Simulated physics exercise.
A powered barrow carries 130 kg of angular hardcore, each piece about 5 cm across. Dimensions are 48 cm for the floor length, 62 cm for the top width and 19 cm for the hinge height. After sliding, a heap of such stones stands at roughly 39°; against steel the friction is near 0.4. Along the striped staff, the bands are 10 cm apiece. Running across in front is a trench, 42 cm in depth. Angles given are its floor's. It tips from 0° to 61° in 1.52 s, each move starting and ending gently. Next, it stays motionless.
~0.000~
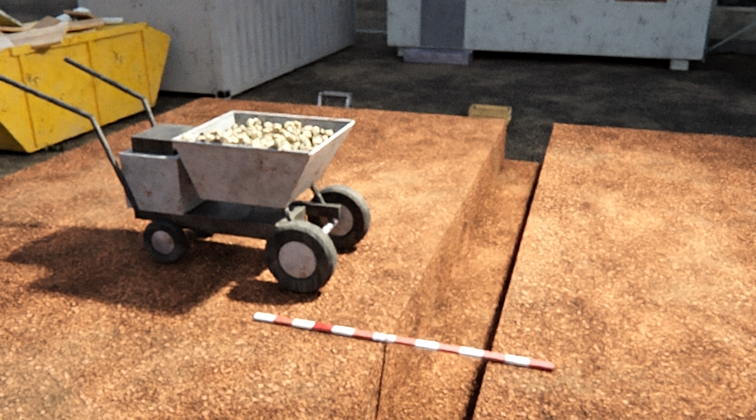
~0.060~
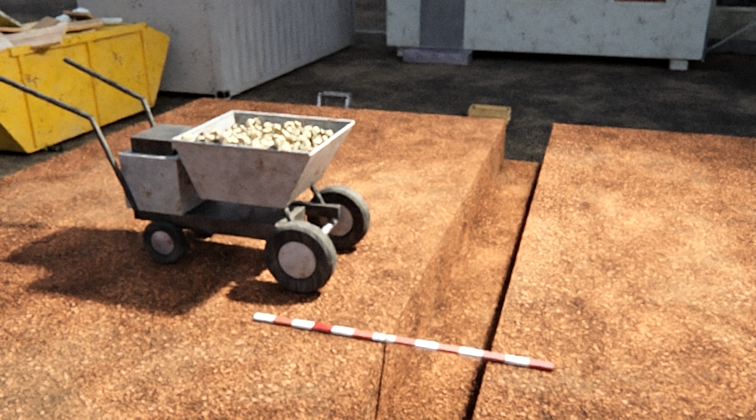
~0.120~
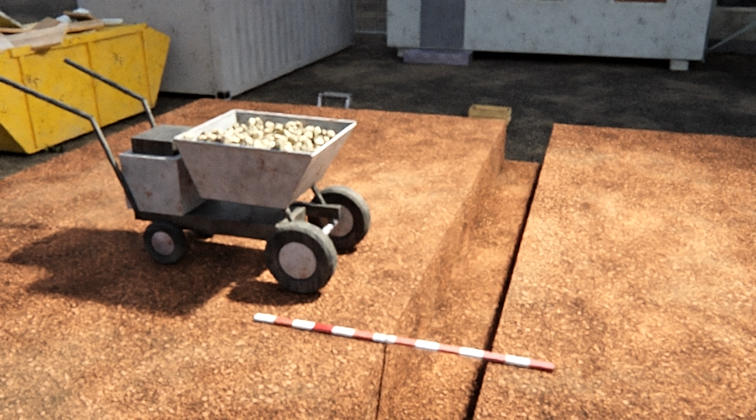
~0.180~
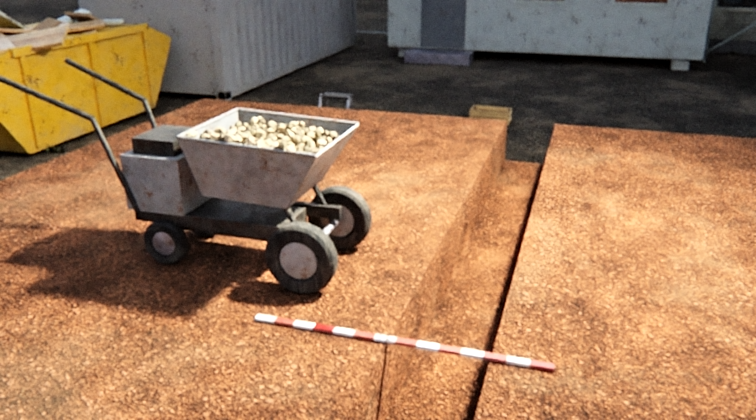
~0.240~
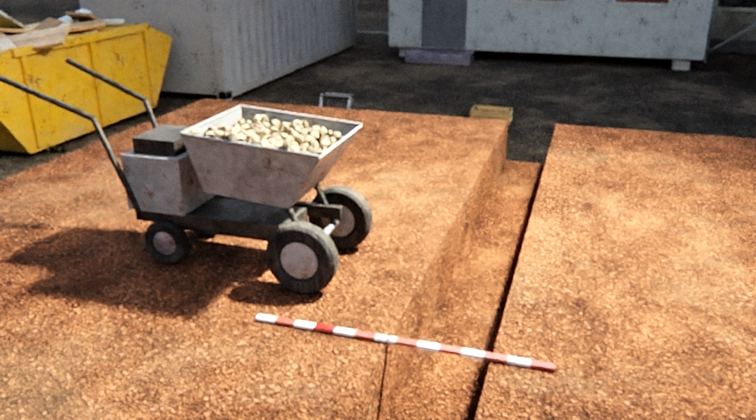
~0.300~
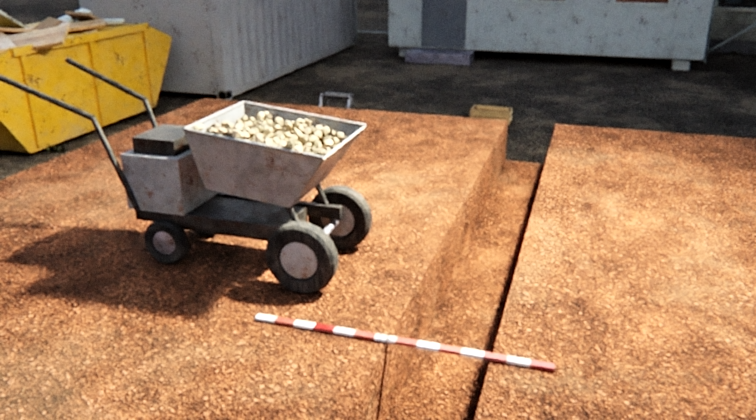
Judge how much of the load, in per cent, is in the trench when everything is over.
I judge it at about 22 per cent.
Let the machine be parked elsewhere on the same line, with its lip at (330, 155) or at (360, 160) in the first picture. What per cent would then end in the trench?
20 % and 15 %.
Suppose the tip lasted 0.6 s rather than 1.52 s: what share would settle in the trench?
40 %.
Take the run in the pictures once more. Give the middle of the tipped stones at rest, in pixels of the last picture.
Roughly (467, 359), I'd say.
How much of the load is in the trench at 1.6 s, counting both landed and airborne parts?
Around 10 per cent of it, at that instant.
After 1.1 s the floor is at 51°; 100 % in the tray; the foremost stones are at (397, 198).
After 1.6 s the floor is at 61°; 90 % in the tray, 10 % in the trench; the foremost stones are at (482, 342).
After 2.0 s the floor is at 61°; 82 % in the tray, 18 % in the trench; the foremost stones are at (499, 357).
After 3.9 s the floor is at 61°; 78 % in the tray, 22 % in the trench; the foremost stones are at (503, 343).
